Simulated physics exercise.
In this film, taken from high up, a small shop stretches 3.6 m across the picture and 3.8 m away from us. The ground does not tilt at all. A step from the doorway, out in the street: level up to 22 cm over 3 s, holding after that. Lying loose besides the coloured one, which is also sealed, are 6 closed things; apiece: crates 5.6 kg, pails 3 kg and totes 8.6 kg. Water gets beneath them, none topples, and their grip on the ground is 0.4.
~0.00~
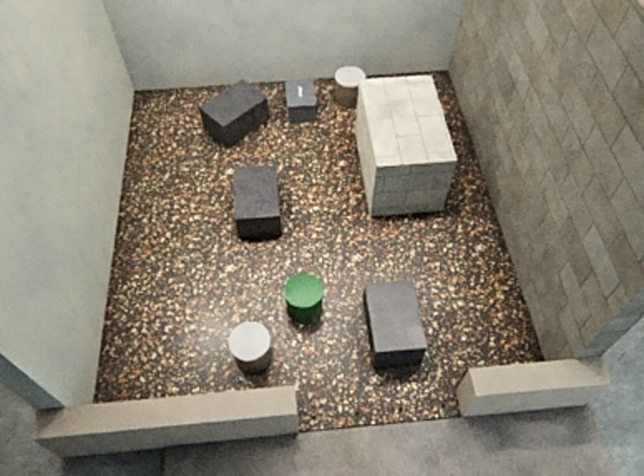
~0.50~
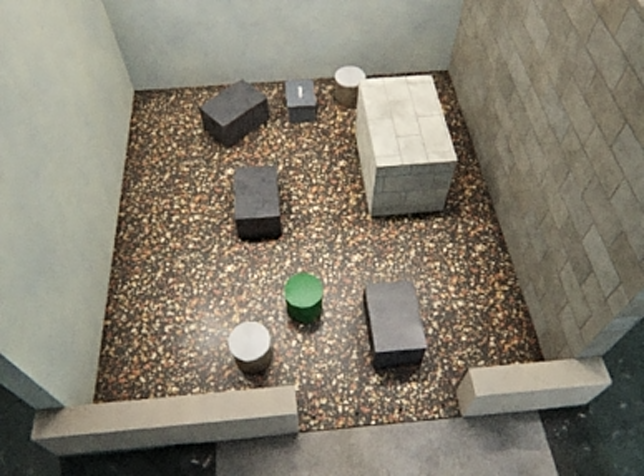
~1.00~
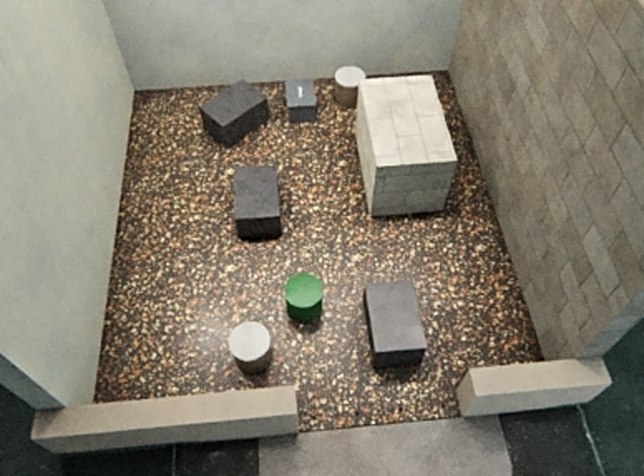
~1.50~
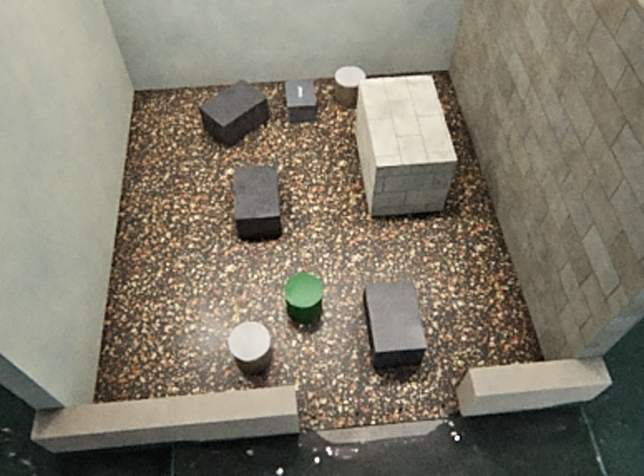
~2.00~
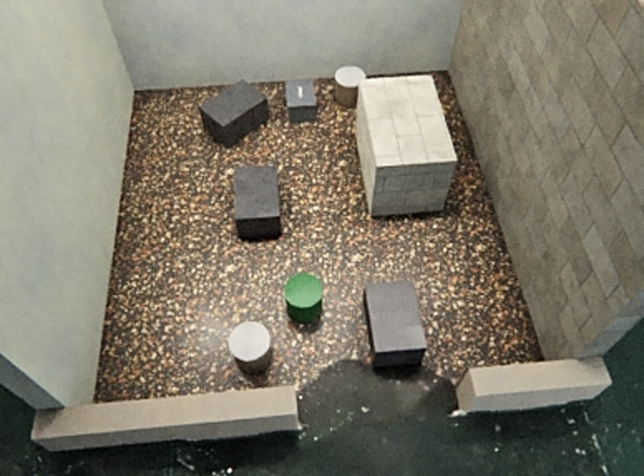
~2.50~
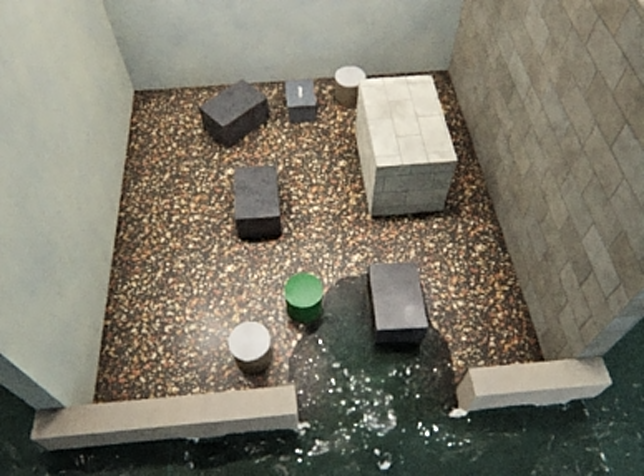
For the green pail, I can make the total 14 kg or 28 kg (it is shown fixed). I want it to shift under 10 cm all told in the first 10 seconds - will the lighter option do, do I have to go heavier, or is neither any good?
You have to go heavier.
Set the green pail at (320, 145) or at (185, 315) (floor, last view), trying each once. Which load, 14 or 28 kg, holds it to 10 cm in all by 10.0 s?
In turn: The lighter mass suffices; the lighter mass suffices.
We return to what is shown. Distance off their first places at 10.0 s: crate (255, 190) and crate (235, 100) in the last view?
20 cm and 120 cm respectively.
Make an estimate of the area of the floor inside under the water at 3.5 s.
Some 4.0 m2.
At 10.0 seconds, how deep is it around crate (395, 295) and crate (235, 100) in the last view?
I'd put it at 11 cm and 11 cm respectively.
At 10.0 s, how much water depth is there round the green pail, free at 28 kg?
Depth: Approx. 11 cm.
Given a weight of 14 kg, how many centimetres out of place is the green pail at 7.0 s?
About 50 cm.
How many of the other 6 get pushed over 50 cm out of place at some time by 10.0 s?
The number is 5.
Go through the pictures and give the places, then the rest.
The green pail at (304, 290) rests on the ground; 0.0 m2 under water; 0 of 7 have shifted, in the first picture.
The green pail at (304, 290), on the bottom; water covers 0.0 m2; 0 of 7 have shifted, in the second picture.
The green pail at (304, 290) rests on the ground; water covers 0.0 m2; 0 of 7 have shifted, in the third picture.
The green pail at (304, 290), on the bottom; water covers 0.0 m2; 0 of 7 have shifted, in the fourth picture.
The green pail at (304, 290), on the bottom; 0.3 m2 under water; 0 of 7 have shifted, in the fifth picture.
The green pail at (304, 290), on the bottom; 0.9 m2 under water; 1 of 7 have shifted, in the sixth picture.
After 3.5 s the green pail would be 3 cm from its start with 14 kg and 0 cm from its start with 28 kg; 7 cm of water round it then.
After 4.5 s the green pail would be 41 cm from its start with 14 kg and 0 cm from its start with 28 kg; 8 cm of water round it then.
After 7.0 s the green pail would be 51 cm from its start with 14 kg and 0 cm from its start with 28 kg; 8 cm of water round it then.
After 10.0 s the green pail would be 51 cm from its start with 14 kg and 0 cm from its start with 28 kg; 11 cm of water round it then.
